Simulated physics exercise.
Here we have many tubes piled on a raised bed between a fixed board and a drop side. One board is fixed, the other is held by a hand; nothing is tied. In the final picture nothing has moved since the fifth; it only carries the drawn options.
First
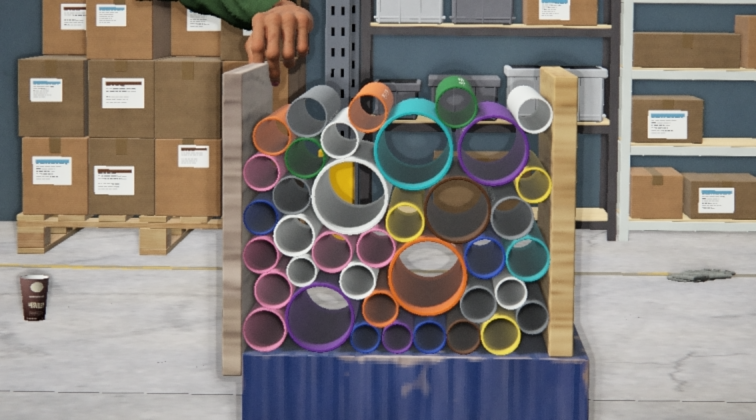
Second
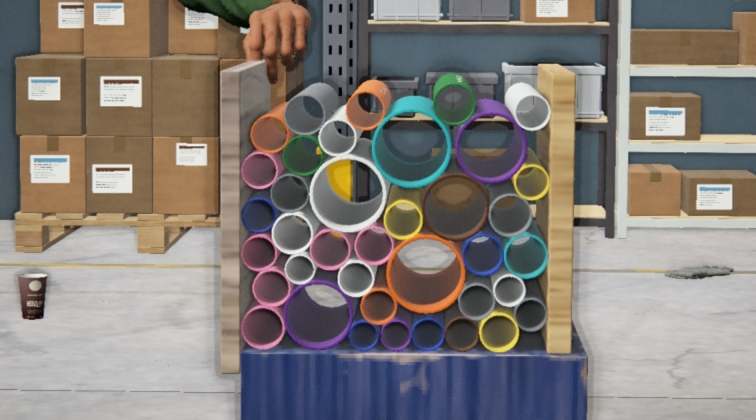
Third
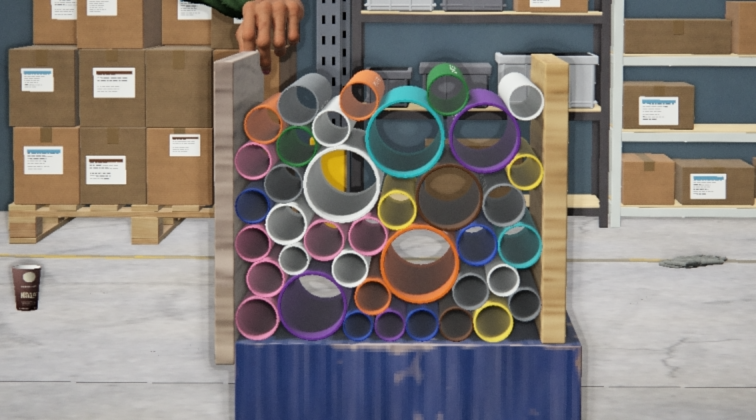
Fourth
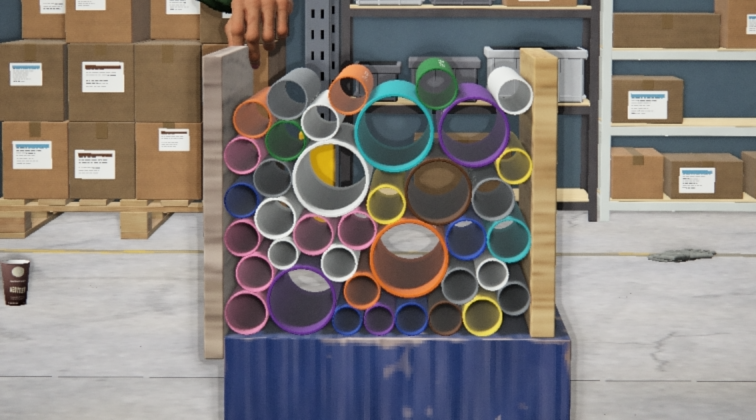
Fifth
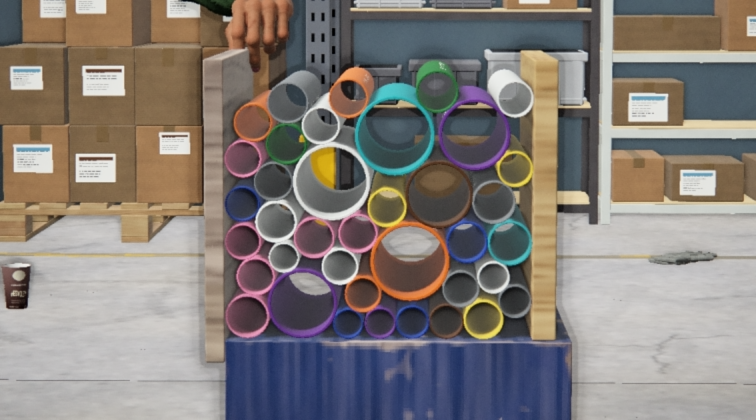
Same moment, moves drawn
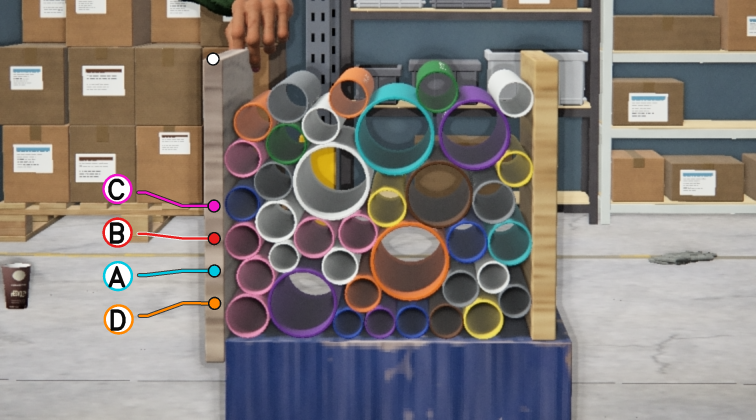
The video shows colorful tubes of various sizes stacked between two upright boards on a blue base, with a hand holding the left board, while the view shifts slightly and the tubes show little or no movement among themselves.
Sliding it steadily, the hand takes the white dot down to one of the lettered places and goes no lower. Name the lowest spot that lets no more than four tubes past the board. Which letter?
Down to C.
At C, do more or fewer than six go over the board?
It loses fewer than six.
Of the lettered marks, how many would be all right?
One of them.
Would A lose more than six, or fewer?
It loses more than six.
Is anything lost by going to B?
Yes.
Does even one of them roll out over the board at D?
Yes, at D.
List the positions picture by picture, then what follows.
The first frame shows an orange tube (428, 277); a blue tube (485, 258); a brown tube (458, 210).
The second frame shows a brown tube (456, 207); a turquoise tube (411, 148).
The third frame shows a pink tube (254, 161); an orange tube (359, 100).
The fourth frame shows side board (230, 190); a pink tube (246, 312).
The fifth frame shows a brown tube (447, 321); an orange tube (410, 261); a blue tube (467, 242).
On the copy, A at (214, 271); B at (214, 238); C at (214, 206); D at (214, 303); the white dot at (213, 59).
On C. First, top of the board (224, 126).
Then, top of the board (225, 202).
Finally, top of the board (225, 205), three out over the board.
By contrast, A more than four out over the board; B more than four out over the board; D more than four out over the board.
